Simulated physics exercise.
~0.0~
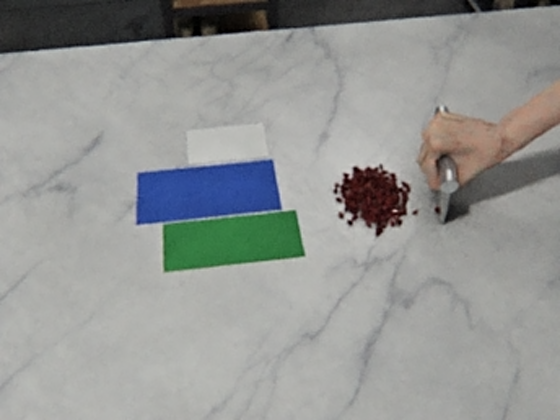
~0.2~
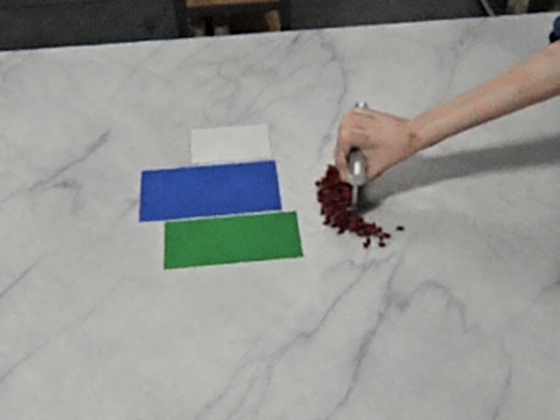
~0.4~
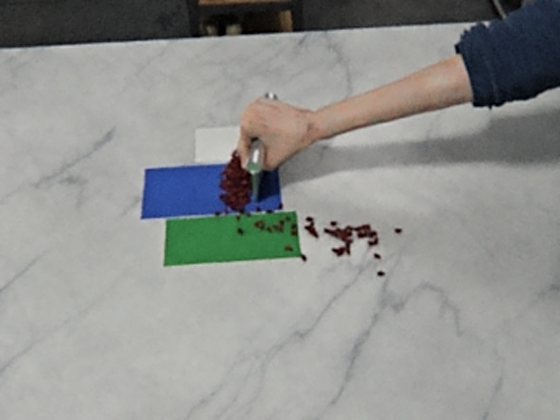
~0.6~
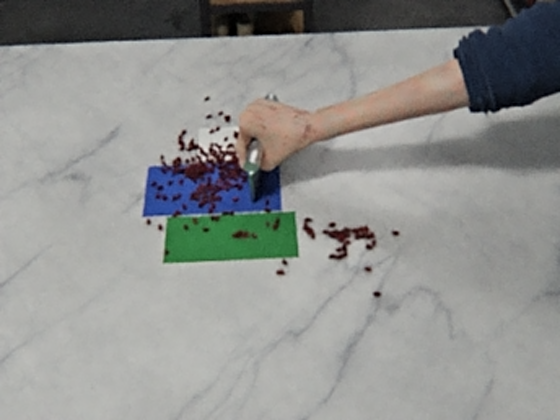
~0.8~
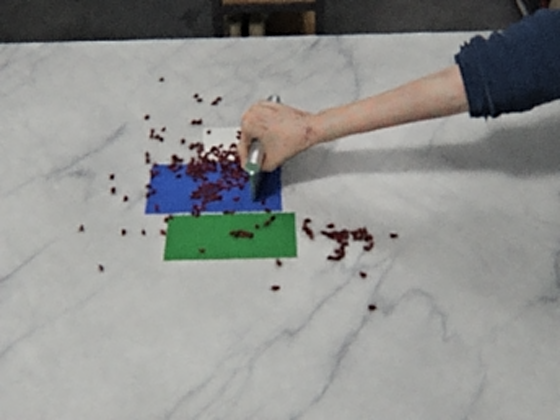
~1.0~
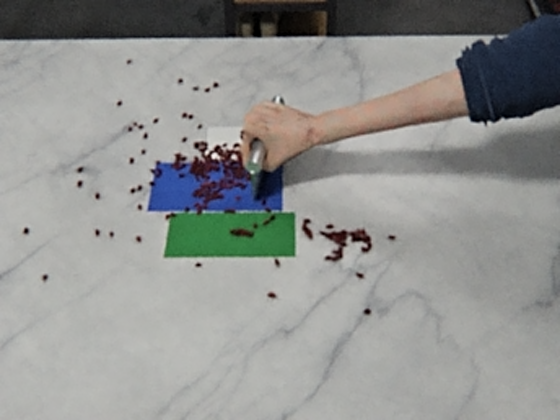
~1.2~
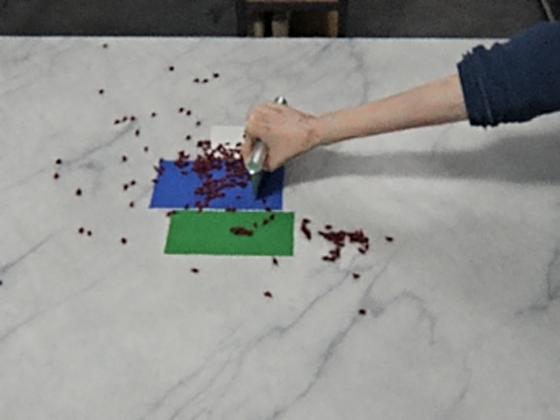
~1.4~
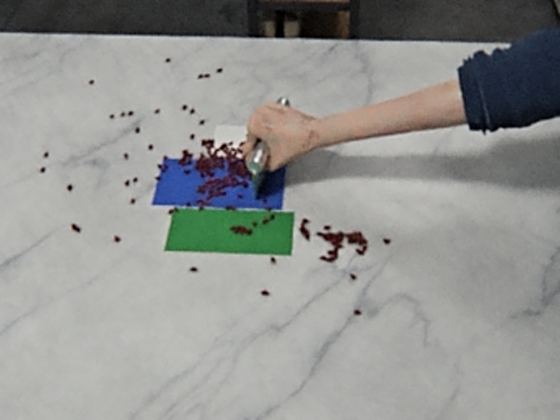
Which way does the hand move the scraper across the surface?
The hand moves the scraper to the left, pushing beans towards the coloured mats before it stops.
